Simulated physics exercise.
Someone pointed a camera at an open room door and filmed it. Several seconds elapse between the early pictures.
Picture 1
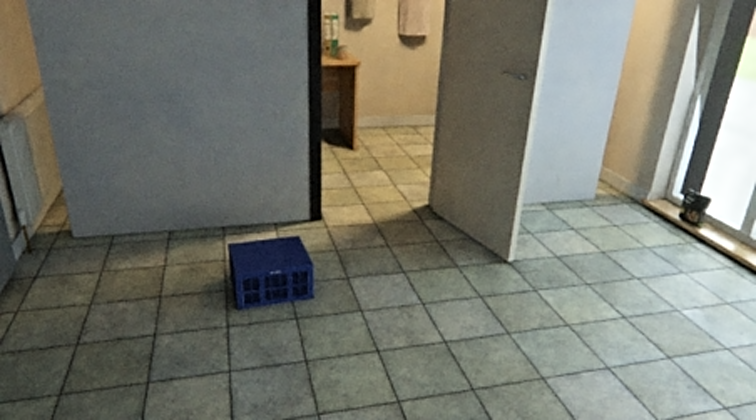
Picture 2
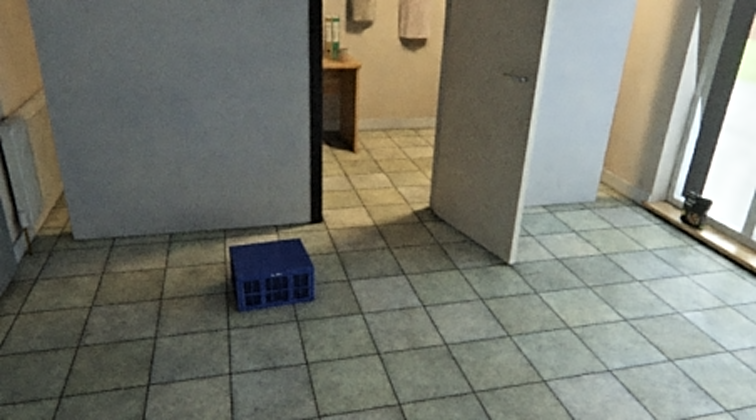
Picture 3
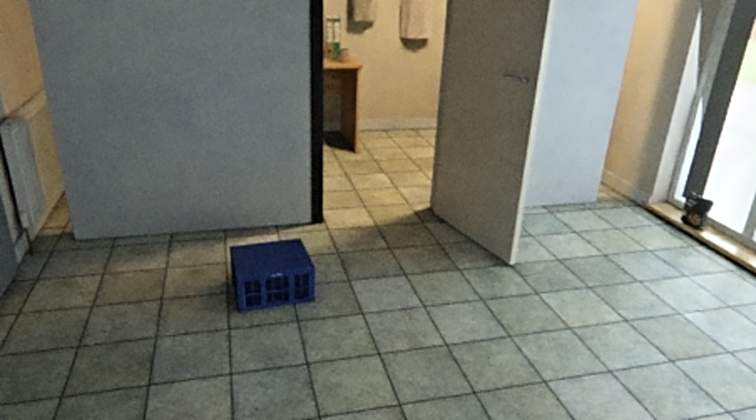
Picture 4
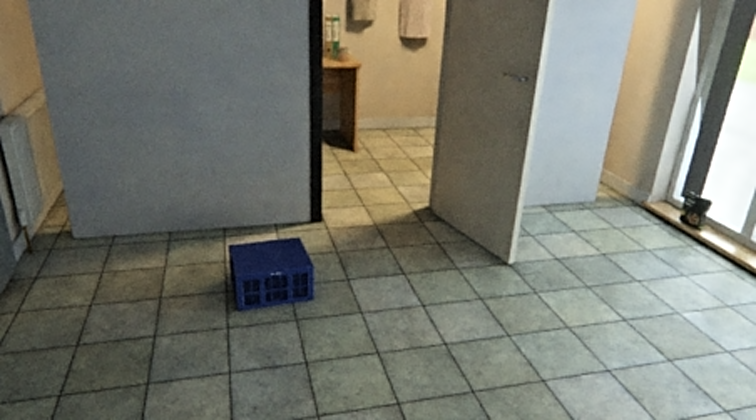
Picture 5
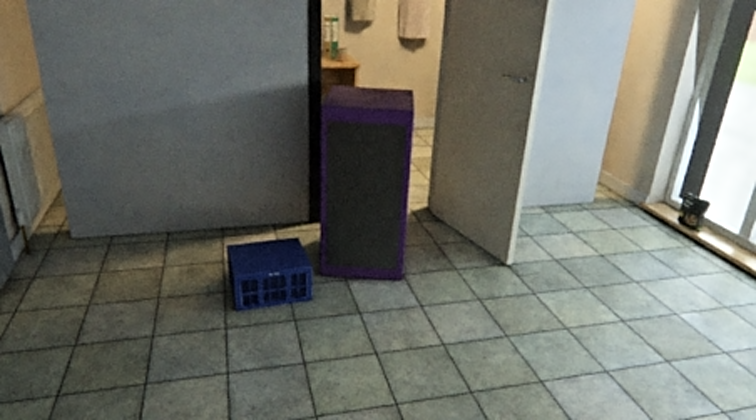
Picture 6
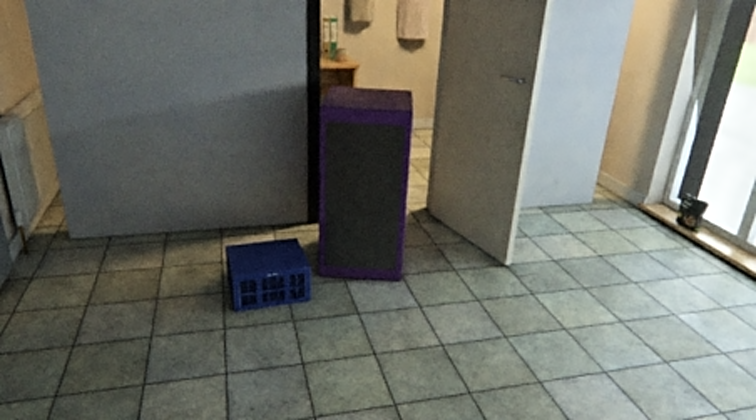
Tall purple box with a dark front appearing beside a blue crate before a wide-open door, after an unchanging view of the tiled room.
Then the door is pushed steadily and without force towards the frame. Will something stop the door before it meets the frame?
Yes, it gets stopped.
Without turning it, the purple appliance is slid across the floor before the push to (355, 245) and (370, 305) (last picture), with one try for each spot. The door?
It gets caught first and ends up closed second.
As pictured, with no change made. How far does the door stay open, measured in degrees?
The door ends up some 60° open.
Then, 0.50 s on from there, open by 95°.
Then, 0.90 s on from there, open by 80°.
Then, 1.30 s on from there, open by 63°.
In the end, open by 58°; both unmoved. At the end, from the last picture's camera, purple appliance near (366, 183).
